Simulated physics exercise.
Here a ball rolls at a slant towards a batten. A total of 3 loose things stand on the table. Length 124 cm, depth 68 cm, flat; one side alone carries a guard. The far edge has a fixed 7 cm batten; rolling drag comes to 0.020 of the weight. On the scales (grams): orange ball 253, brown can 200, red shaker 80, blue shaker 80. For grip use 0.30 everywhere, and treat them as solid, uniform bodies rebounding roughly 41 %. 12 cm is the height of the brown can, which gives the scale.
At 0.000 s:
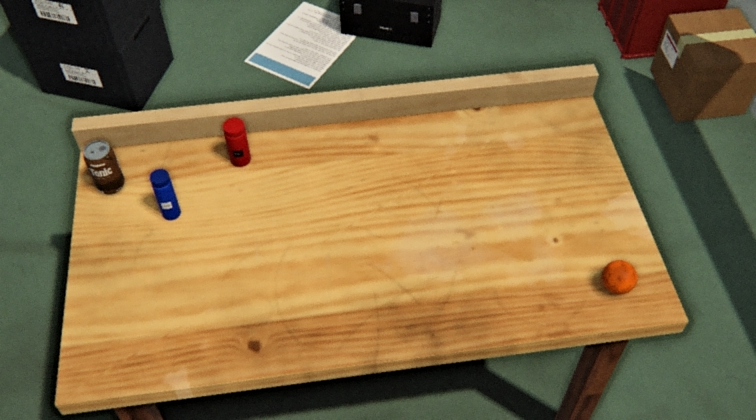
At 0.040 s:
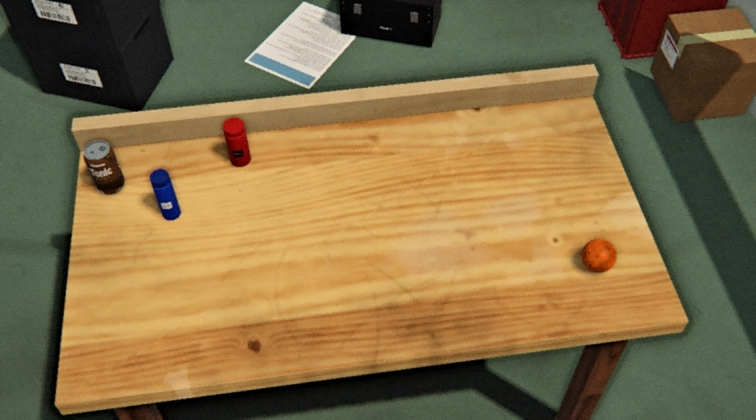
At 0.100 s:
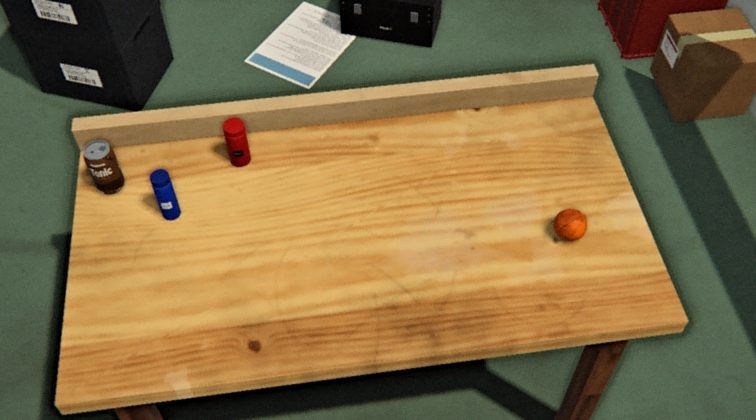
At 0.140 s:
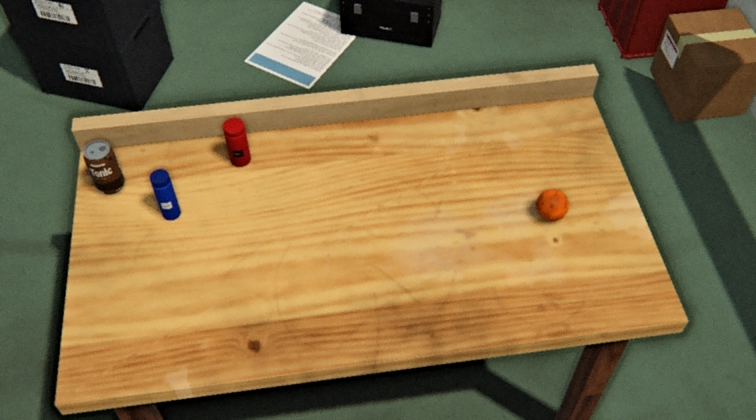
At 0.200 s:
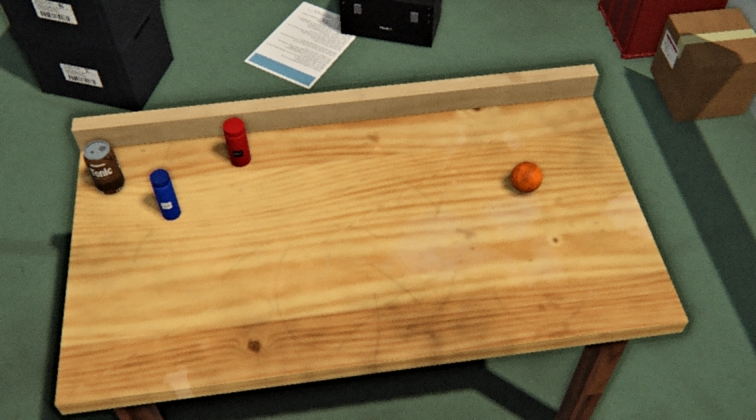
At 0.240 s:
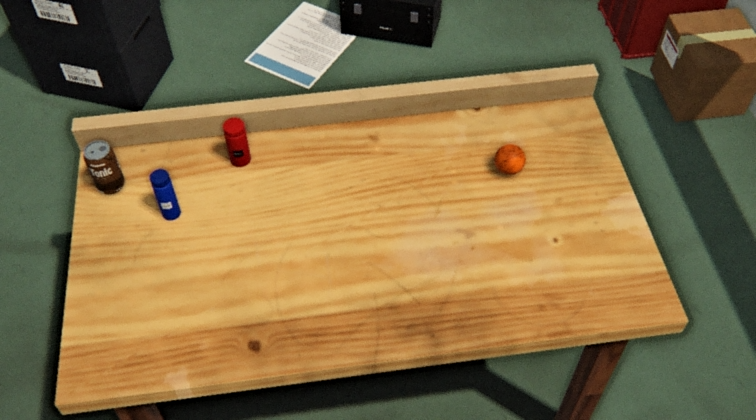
Orange ball rolling diagonally up and to the left across a wooden table, with brown, blue and red containers standing still.
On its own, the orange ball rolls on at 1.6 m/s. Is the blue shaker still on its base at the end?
Yes.
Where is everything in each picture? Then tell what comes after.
The first picture shows orange ball (619, 277); blue shaker (165, 195).
The second picture shows orange ball (599, 256); brown can (104, 169).
The third picture shows orange ball (571, 225); brown can (104, 169).
The fourth picture shows orange ball (552, 205); brown can (104, 169).
The fifth picture shows orange ball (526, 177); brown can (104, 169).
The sixth picture shows orange ball (510, 160); blue shaker (166, 195).
After 0.74 s, orange ball near (406, 155).
After 1.74 s, orange ball near (259, 245).
By the end (3.5 s), all 3 in place, give or take 4 cm. Seen from the same camera at the end, blue shaker near (166, 195).
